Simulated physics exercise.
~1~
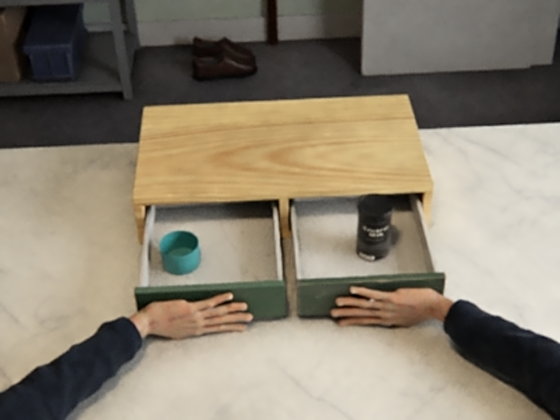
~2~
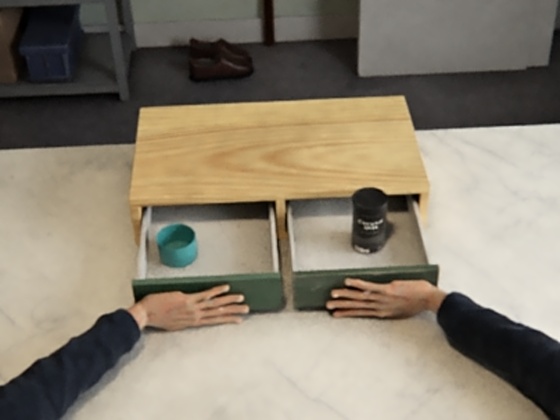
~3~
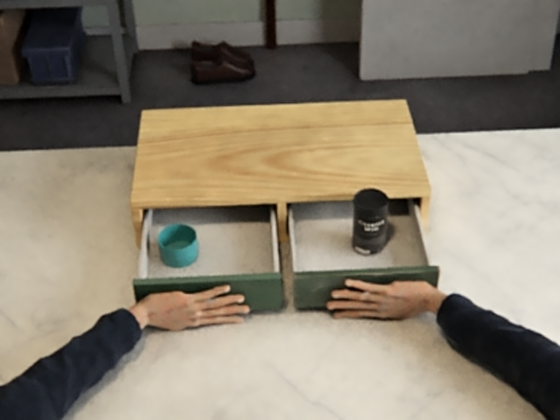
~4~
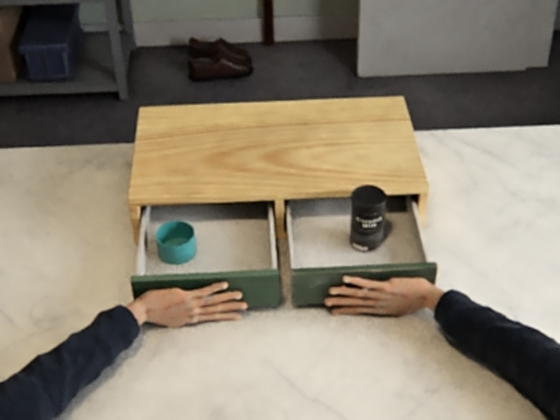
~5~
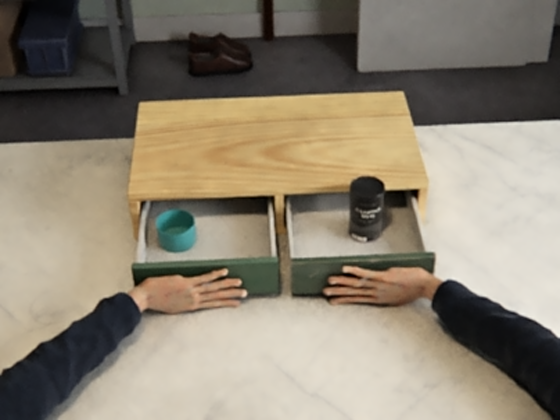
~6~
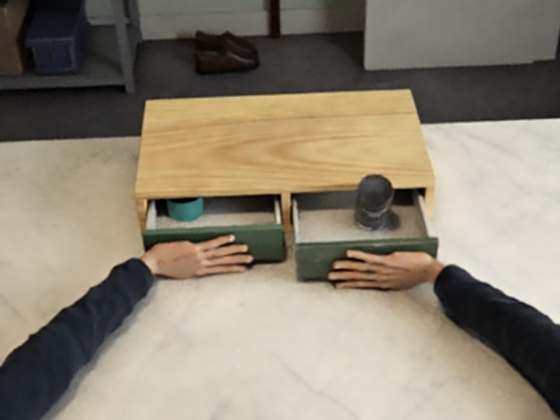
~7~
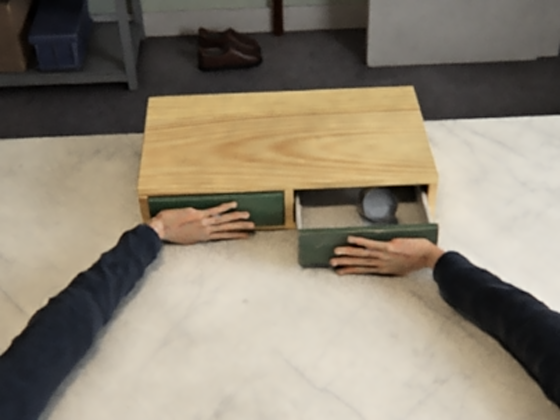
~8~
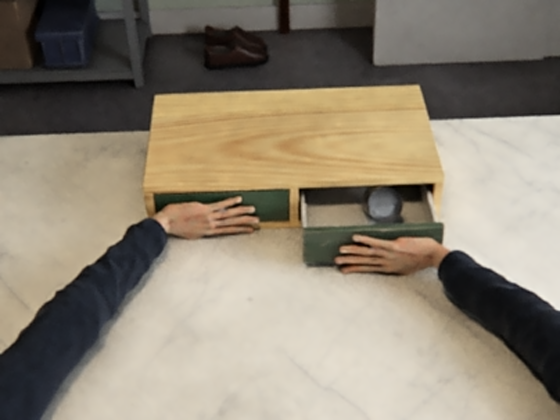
To begin with, a low wooden cabinet sits on a pale marble surface with both green-fronted drawers open, a turquoise cup in the left one and an upright black tin in the right. A hand rests against the front of each drawer. After a brief pause, both hands push the drawers inward. Partway in, the tall tin tilts in the right drawer, while the cup slides out of view beneath the cabinet top. The left drawer closes completely, but the right one stays partly open, with the leaning tin still visible inside and both hands on the fronts.
